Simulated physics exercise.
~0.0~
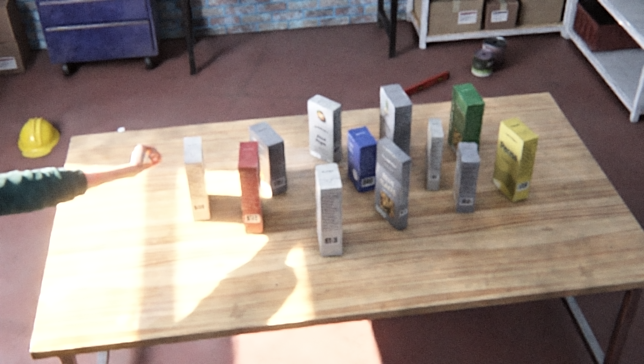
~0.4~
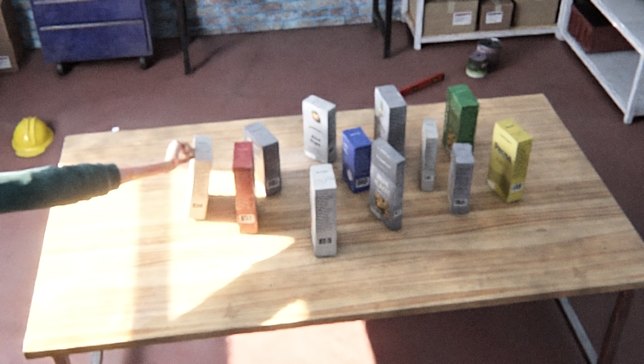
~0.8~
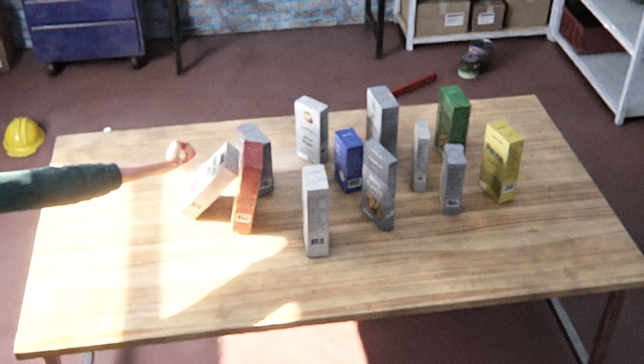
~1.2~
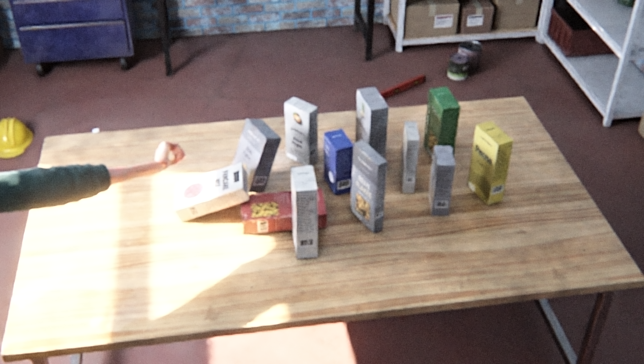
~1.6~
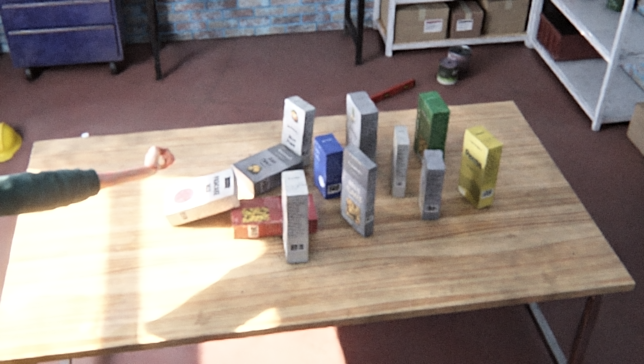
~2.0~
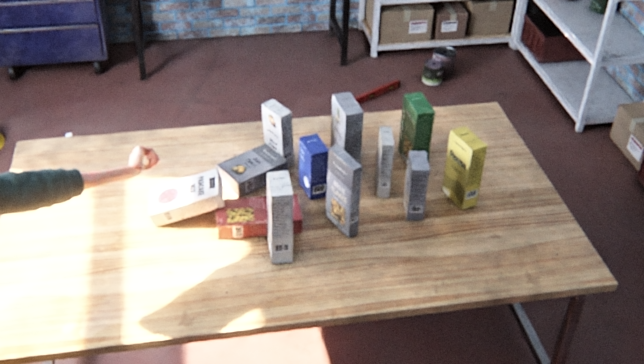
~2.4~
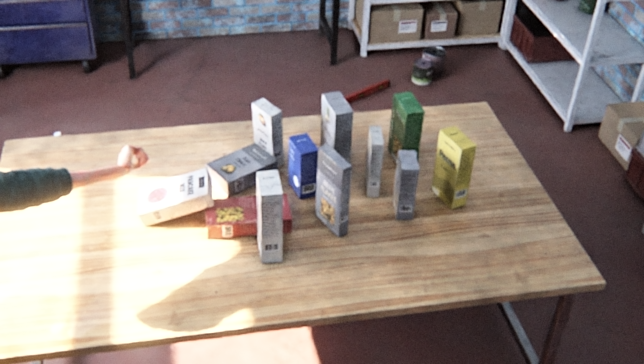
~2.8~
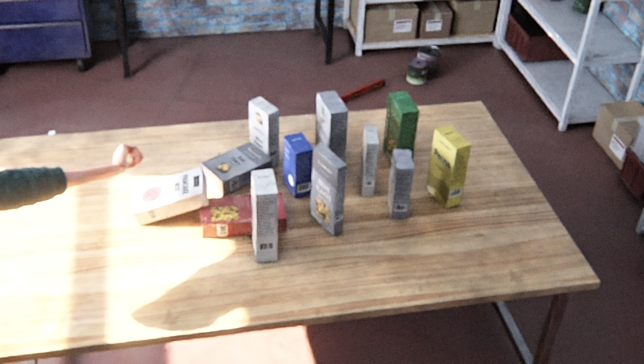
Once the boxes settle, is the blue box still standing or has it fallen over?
The blue box is still standing, upright beside the fallen grey box.
In the video, a hand pushes a pale box at the left of a group of upright boxes on a wooden table, and it tips into a red box. Both fall flat, a grey box behind them topples too, and the blue, green and yellow boxes stay standing.
